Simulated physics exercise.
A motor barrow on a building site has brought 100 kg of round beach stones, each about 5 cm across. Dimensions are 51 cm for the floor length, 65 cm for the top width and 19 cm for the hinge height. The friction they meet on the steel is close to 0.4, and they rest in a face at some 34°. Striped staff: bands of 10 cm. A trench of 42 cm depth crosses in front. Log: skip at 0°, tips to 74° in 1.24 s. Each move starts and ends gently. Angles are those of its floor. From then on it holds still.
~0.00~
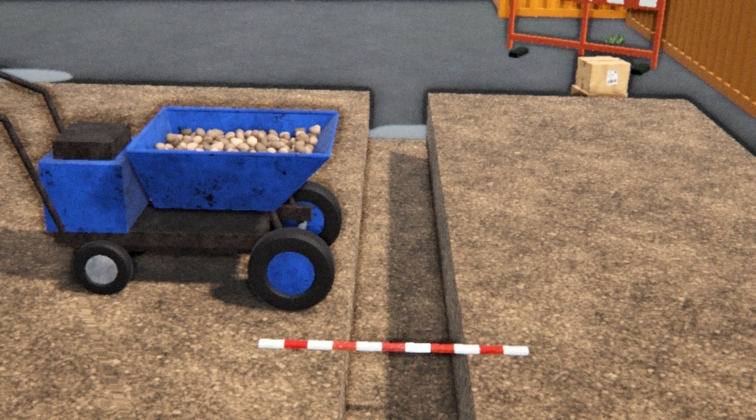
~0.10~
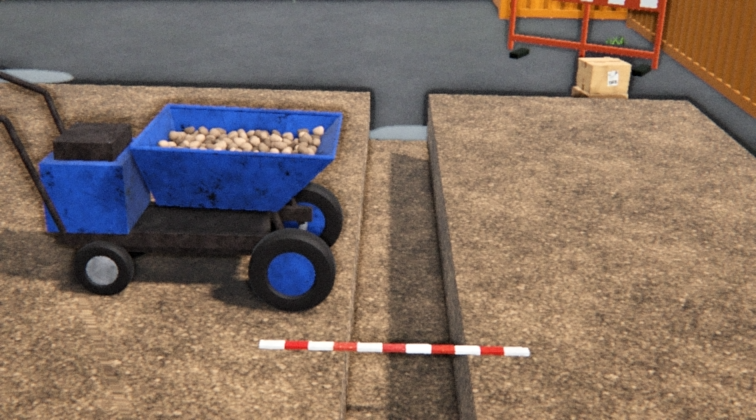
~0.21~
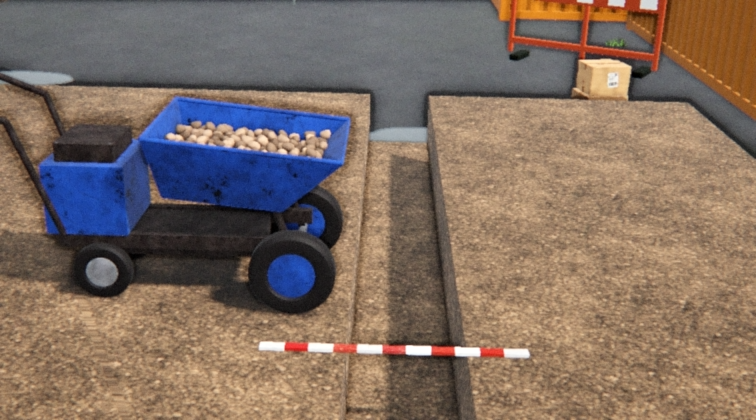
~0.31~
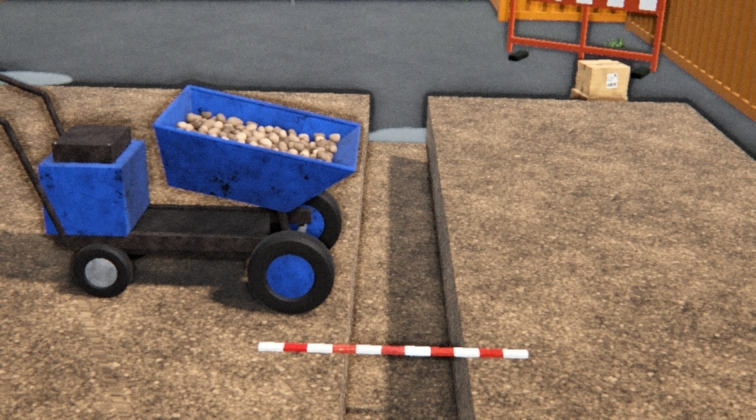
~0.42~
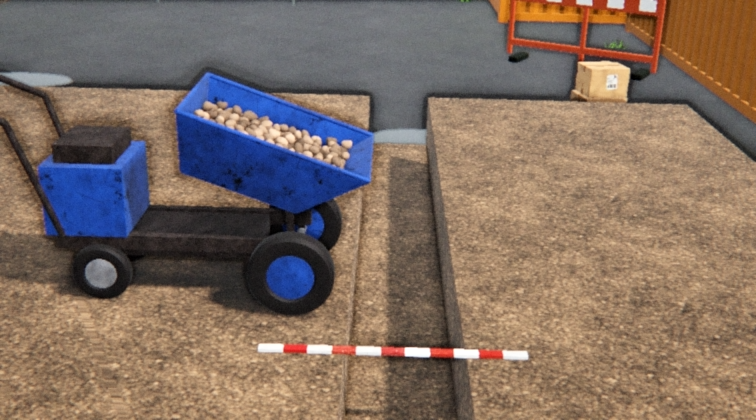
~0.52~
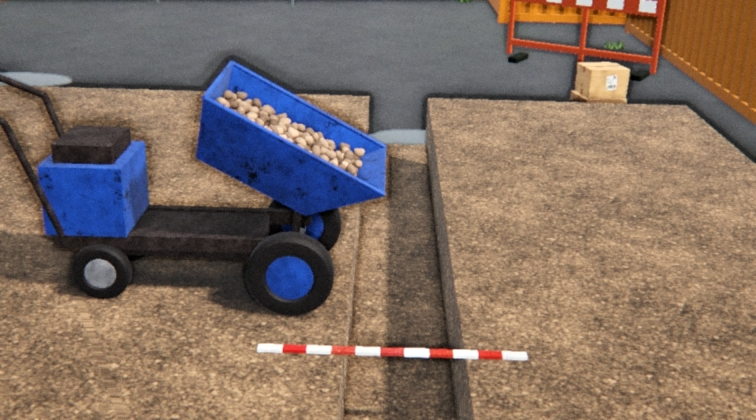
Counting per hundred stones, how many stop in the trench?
Some 44.
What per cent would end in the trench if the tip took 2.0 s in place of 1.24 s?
It would be near 50 percent.
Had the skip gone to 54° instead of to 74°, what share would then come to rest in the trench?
Then close to 50 per cent.
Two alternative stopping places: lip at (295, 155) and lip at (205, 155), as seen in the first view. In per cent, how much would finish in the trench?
Roughly 90 per cent, then 85 per cent.
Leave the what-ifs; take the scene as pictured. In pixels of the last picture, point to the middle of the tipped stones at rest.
(473, 283).
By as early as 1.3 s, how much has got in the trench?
By then, around 25 percent.
After 0.9 s the floor is at 62°; 100 % in the skip; the foremost stones are at (419, 224).
After 1.3 s the floor is at 74°; 35 % in the skip, 25 % in the trench, 40 % past the trench; the foremost stones are at (537, 275).
After 1.7 s the floor is at 74°; 5 % in the skip, 40 % in the trench, 56 % past the trench; the foremost stones are at (659, 298).
After 3.6 s the floor is at 74°; 0 % in the skip, 44 % in the trench, 56 % past the trench; the foremost stones are at (754, 311).
